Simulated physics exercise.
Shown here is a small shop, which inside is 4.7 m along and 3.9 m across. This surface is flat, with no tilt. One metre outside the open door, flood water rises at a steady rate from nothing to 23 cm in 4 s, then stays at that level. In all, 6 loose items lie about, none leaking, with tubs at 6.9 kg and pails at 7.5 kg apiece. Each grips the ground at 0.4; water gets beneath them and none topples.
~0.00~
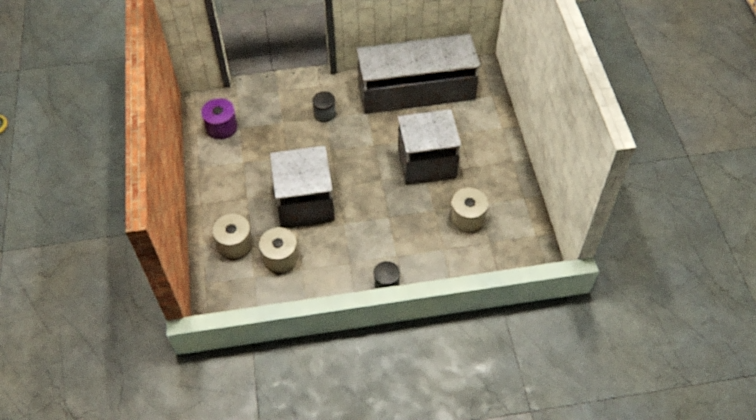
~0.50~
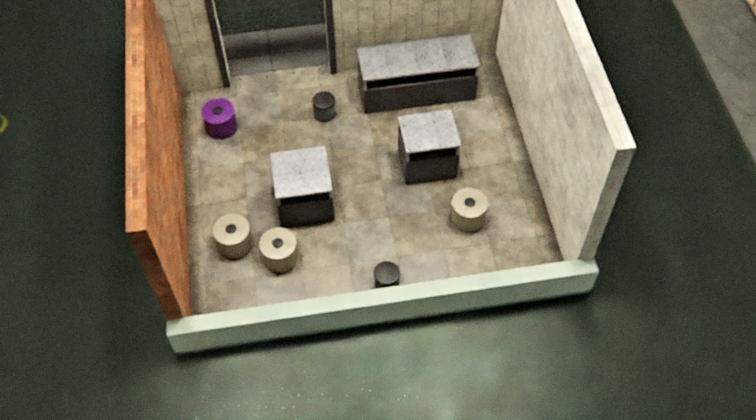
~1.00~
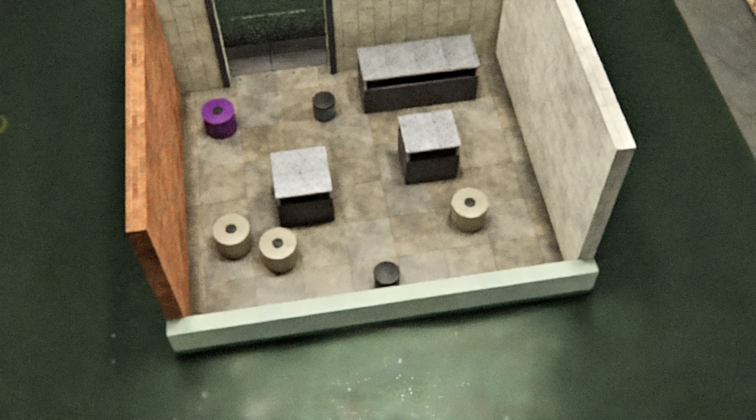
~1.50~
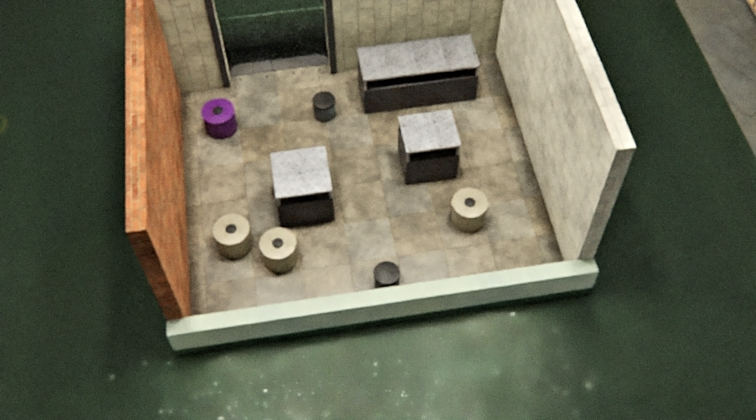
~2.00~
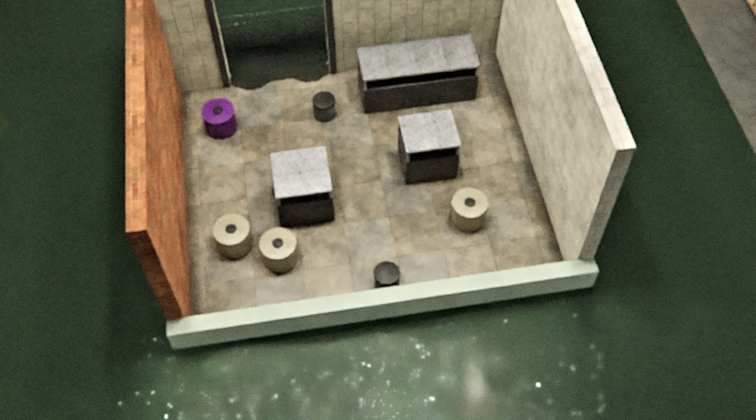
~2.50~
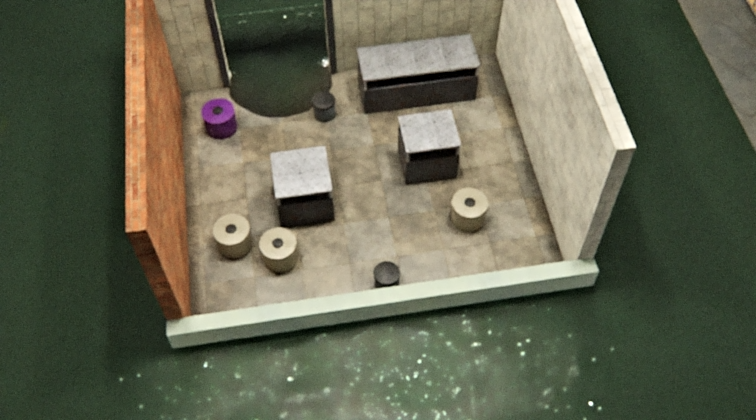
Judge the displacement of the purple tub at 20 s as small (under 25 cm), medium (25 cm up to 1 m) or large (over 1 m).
Medium.
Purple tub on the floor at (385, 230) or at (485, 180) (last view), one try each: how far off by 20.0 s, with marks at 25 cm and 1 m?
In that order: It goes a long way; it goes a long way.
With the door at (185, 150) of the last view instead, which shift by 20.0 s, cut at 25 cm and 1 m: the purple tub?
Well, the purple tub really gets moving far.
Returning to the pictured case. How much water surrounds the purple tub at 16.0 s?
Roughly 13 cm deep.
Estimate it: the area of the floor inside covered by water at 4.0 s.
I'd put it close to 4.5 m2.
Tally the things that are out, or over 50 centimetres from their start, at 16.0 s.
4 in all.
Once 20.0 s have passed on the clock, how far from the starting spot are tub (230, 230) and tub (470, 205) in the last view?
In that order: 200 cm, 250 cm.
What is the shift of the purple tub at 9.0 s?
Around 50 centimetres.
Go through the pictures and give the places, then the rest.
In the first picture, the purple tub at (218, 111), on the bottom; 0.0 m2 under water; 0 of 6 have shifted.
In the second picture, the purple tub at (218, 111) rests on the ground; water covers 0.0 m2; 0 of 6 have shifted.
In the third picture, the purple tub at (218, 111) rests on the ground; water covers 0.0 m2; 0 of 6 have shifted.
In the fourth picture, the purple tub at (218, 111) rests on the ground; 0.0 m2 under water; 0 of 6 have shifted.
In the fifth picture, the purple tub at (218, 111), on the bottom; water covers 0.0 m2; 0 of 6 have shifted.
In the sixth picture, the purple tub at (218, 111) rests on the ground; 0.8 m2 under water; 0 of 6 have shifted.
After 4.0 s the purple tub is near (214, 112), 0.1 m from its start, aground; 0 afloat.
After 9.0 s the purple tub is near (206, 83), 0.5 m from its start, afloat; 4 afloat.
After 16.0 s the purple tub is near (202, 104), 0.2 m from its start, afloat; 6 afloat.
After 20.0 s the purple tub is near (195, 90), 0.4 m from its start, afloat; 6 afloat.
